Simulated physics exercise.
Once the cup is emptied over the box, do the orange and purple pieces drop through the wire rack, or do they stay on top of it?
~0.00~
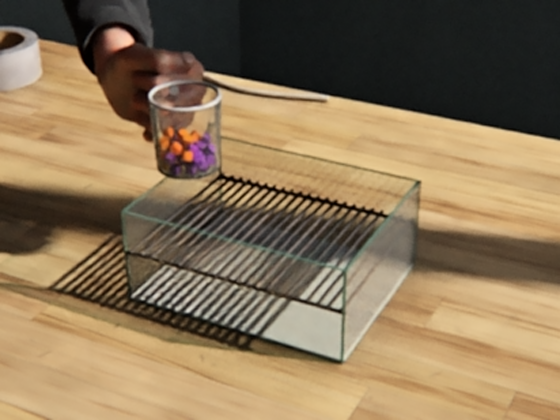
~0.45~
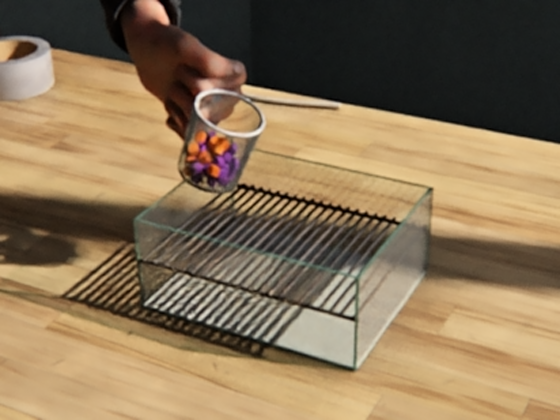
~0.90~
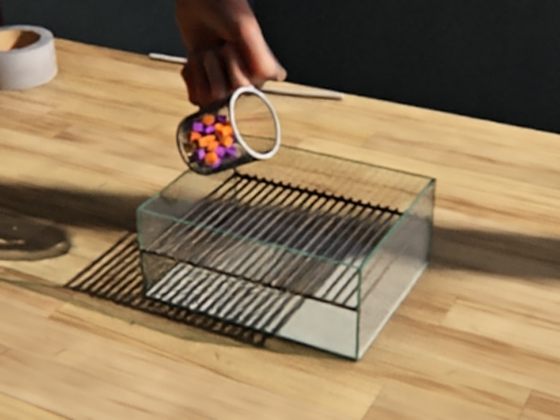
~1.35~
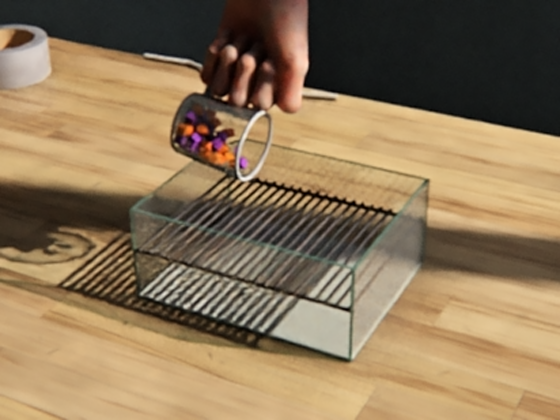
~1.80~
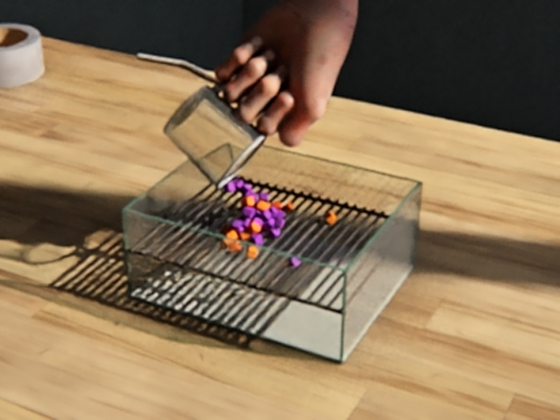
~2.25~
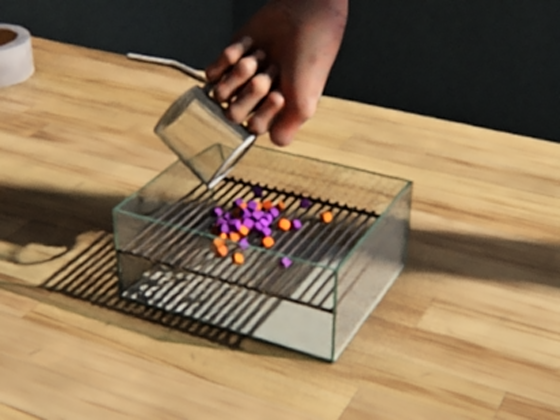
Both the orange and the purple pieces stay on top of the wires, and none of them drop through.
